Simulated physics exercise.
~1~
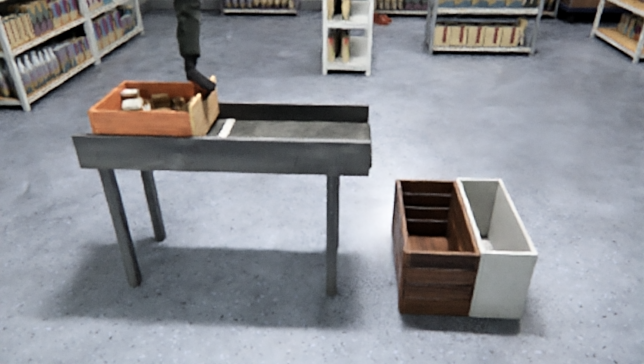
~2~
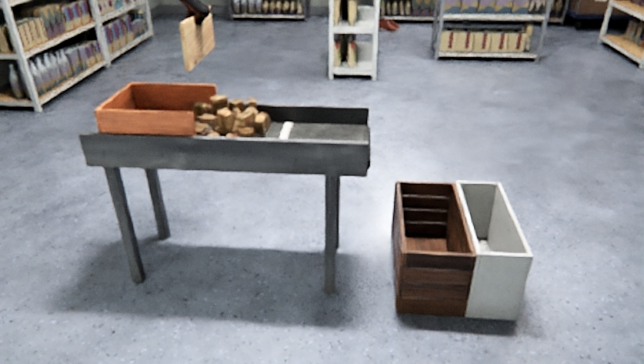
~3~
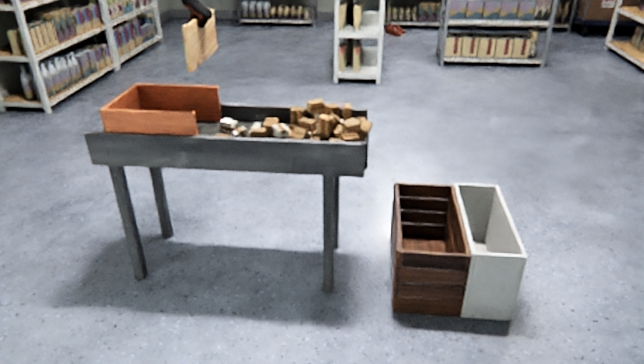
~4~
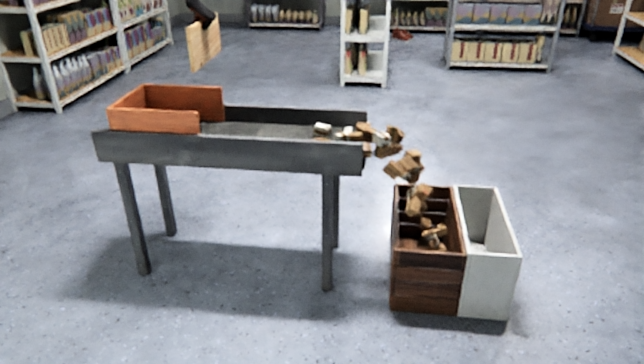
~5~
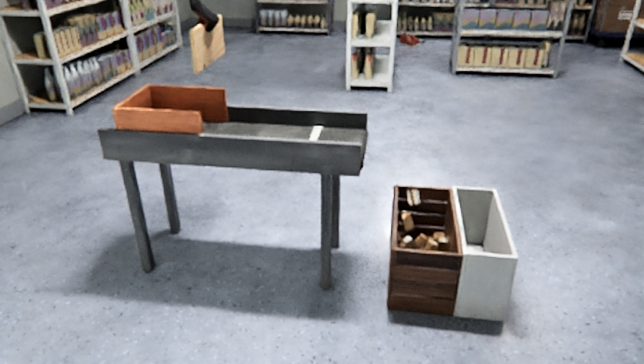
A dark grey conveyor on four legs stands on a blue-grey floor, seen from slightly above, with shelves of goods behind it. An orange pen full of small brown and tan parcels sits at its left end, and a dark wooden bin and a white box stand side by side on the floor to the right. A dark arm lifts a wooden gate up and holds it above the pen. The parcels ride right in a loose heap behind a white stripe, then tumble off the belt's end. They drop into the wooden bin, leaving the white box empty.
